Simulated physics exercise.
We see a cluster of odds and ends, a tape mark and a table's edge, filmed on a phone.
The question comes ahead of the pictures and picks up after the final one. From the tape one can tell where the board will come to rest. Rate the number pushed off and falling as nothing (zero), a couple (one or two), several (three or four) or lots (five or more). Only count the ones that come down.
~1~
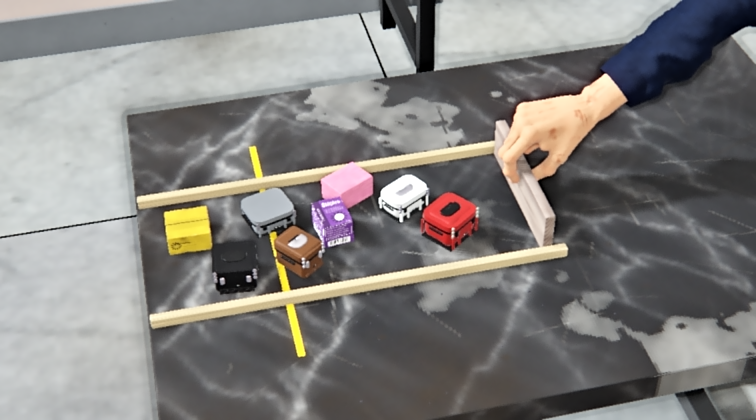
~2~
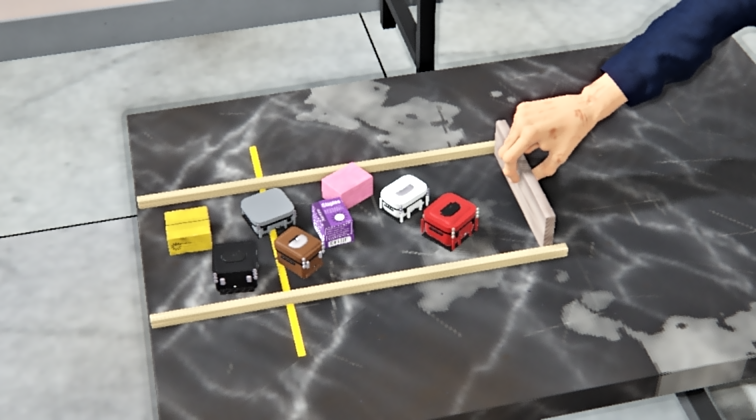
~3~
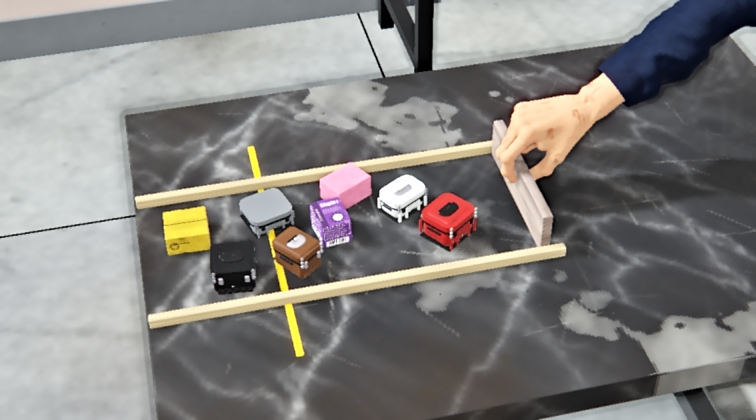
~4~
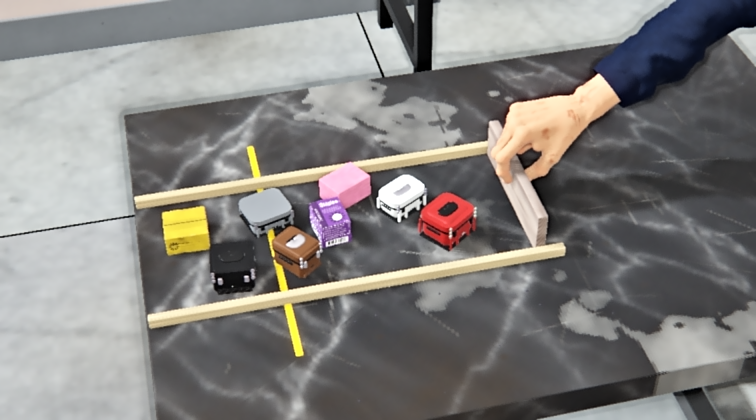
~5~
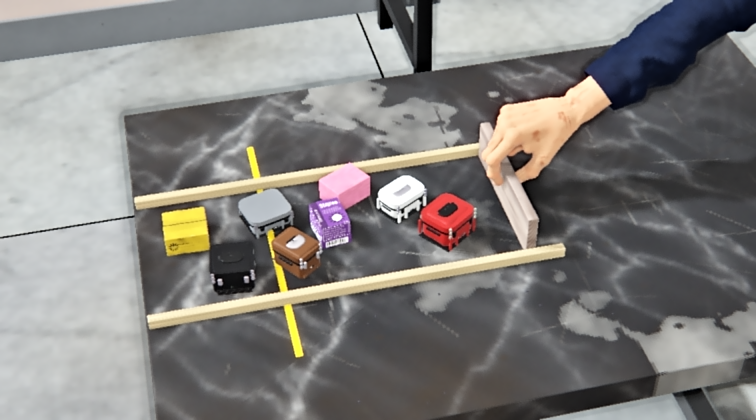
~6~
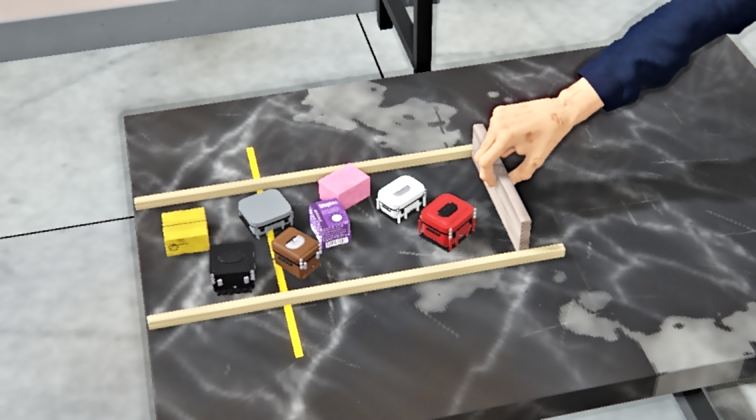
It is nothing.
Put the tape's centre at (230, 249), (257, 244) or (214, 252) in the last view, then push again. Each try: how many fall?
Going through them in order, you'd see 1, 0 and 1.
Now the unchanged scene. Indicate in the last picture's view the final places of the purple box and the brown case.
Purple box at (212, 240), brown case at (259, 275).
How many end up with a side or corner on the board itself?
The number is 4.
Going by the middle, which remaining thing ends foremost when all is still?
The yellow box.
Soon after, none off yet; yellow box at rest near (186, 232); black case at rest near (233, 268); grey case at rest near (265, 214).
After that, none off yet; yellow box at rest near (186, 232); black case at rest near (233, 268); grey case moving near (259, 214).
And then, none off yet; yellow box displaced a little near (171, 231); black case at rest near (228, 270); grey case displaced about its own width near (215, 211).
In the end, the number that fall off is zero.
